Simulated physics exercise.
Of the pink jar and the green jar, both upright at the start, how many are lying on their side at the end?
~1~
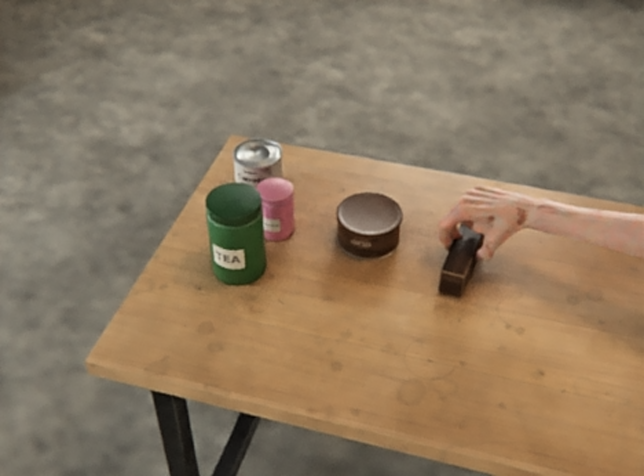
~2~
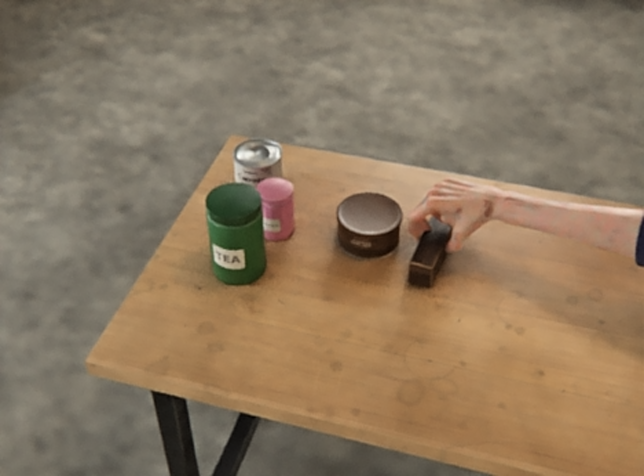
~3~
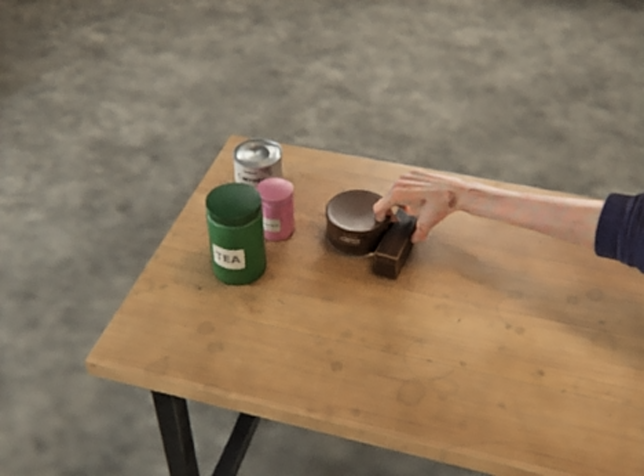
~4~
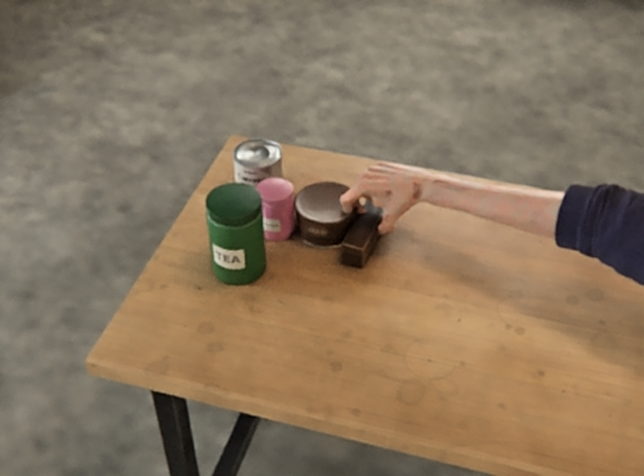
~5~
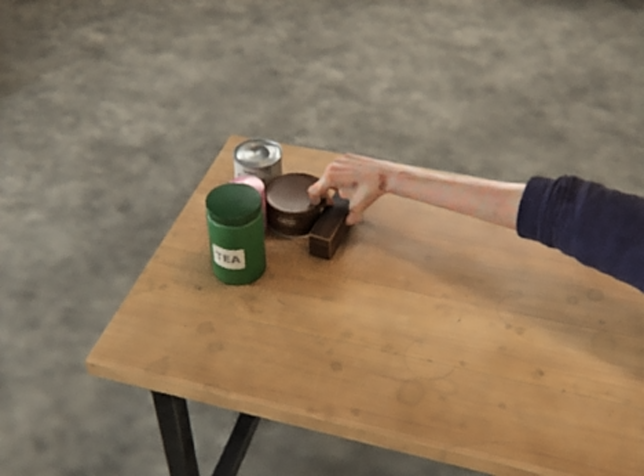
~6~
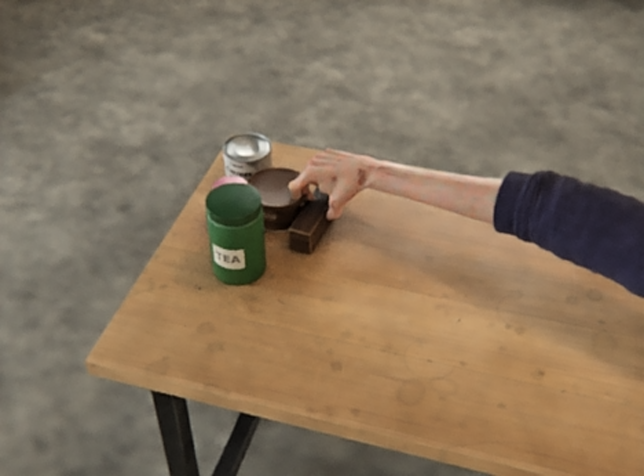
None of them are. The green jar stays standing in its place, and the pink jar is pushed partly out of sight behind it but remains upright.
A hand slides a dark block leftward across a wooden table into a brown tub, which is pushed along towards a pink jar. The jar shifts behind the green tea jar, which stays put, and the silvery white tin moves slightly near the end.
